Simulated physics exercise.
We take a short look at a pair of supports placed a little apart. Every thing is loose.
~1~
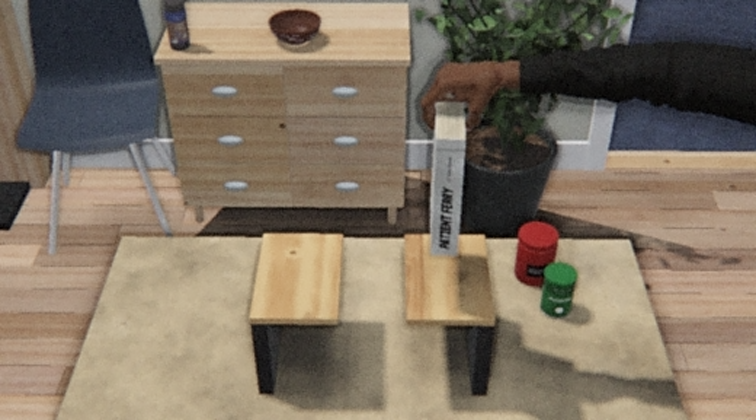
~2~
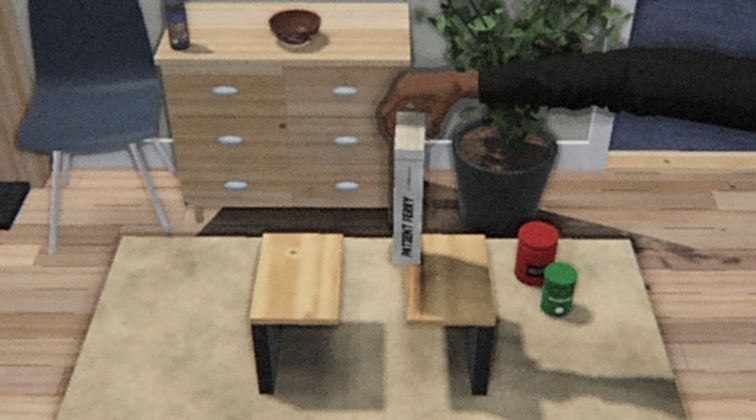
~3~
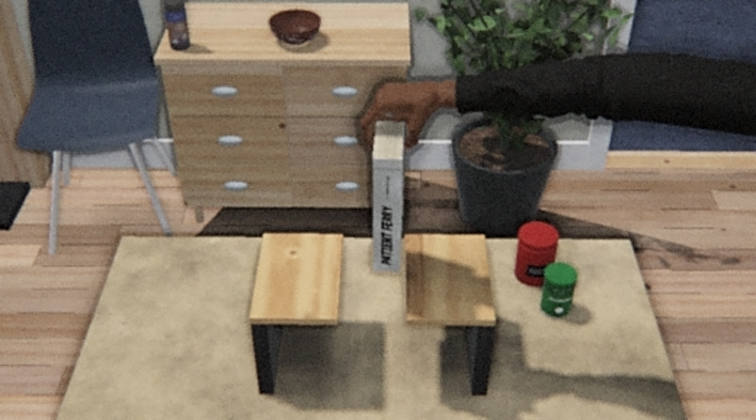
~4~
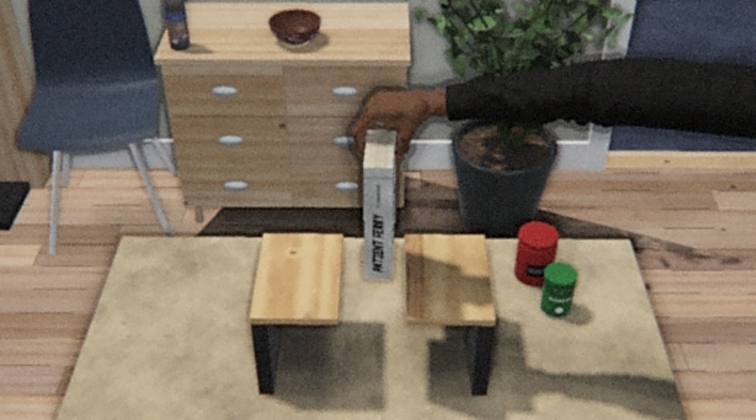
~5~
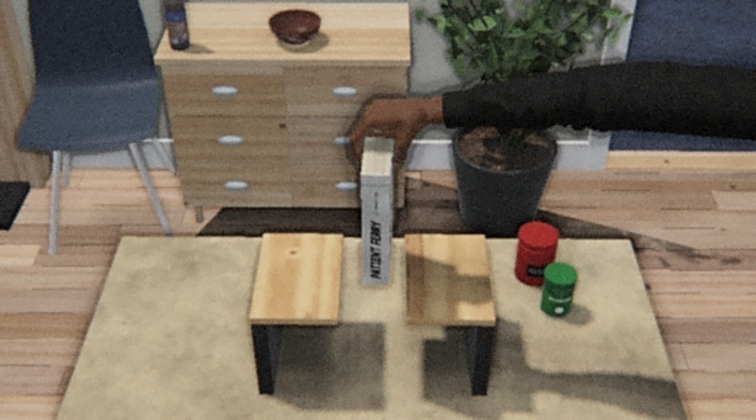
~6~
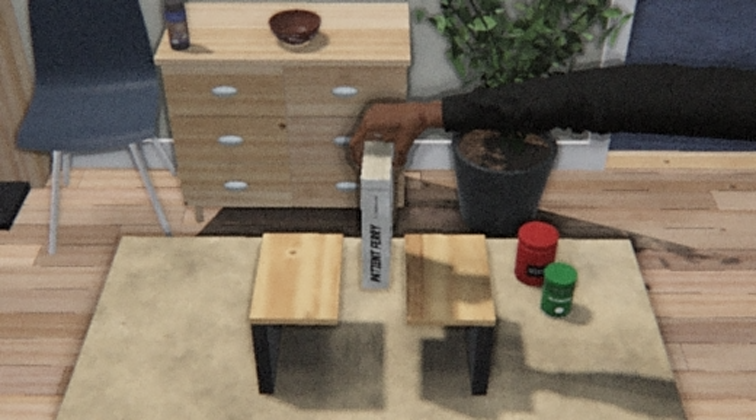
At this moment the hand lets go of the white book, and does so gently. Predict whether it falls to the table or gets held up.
Falls to the table.
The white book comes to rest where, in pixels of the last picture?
Around (378, 307).
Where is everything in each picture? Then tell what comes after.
In the first picture, on its way; white book (447, 171); green tin (558, 291).
In the second picture, on its way; white book (409, 180); green tin (558, 291).
In the third picture, on its way; white book (389, 189); green tin (558, 291).
In the fourth picture, on its way; white book (380, 196); green tin (558, 291).
In the fifth picture, on its way; white book (378, 204); green tin (558, 291).
In the sixth picture, held still over the gap; white book (378, 207); green tin (558, 291).
Then, 0.20 s after the last picture, white book slid a little near (378, 228).
Then, 0.30 s after the last picture, white book slid about its own width near (378, 287).
Then, 0.40 s after the last picture, white book slid about its own width near (378, 298).
Then, 0.50 s after the last picture, white book slid about its own width near (378, 307).
At rest, moved from the start, white book; the other 2 in place. Seen from the same camera at the end, white book near (378, 308). The book drops through.
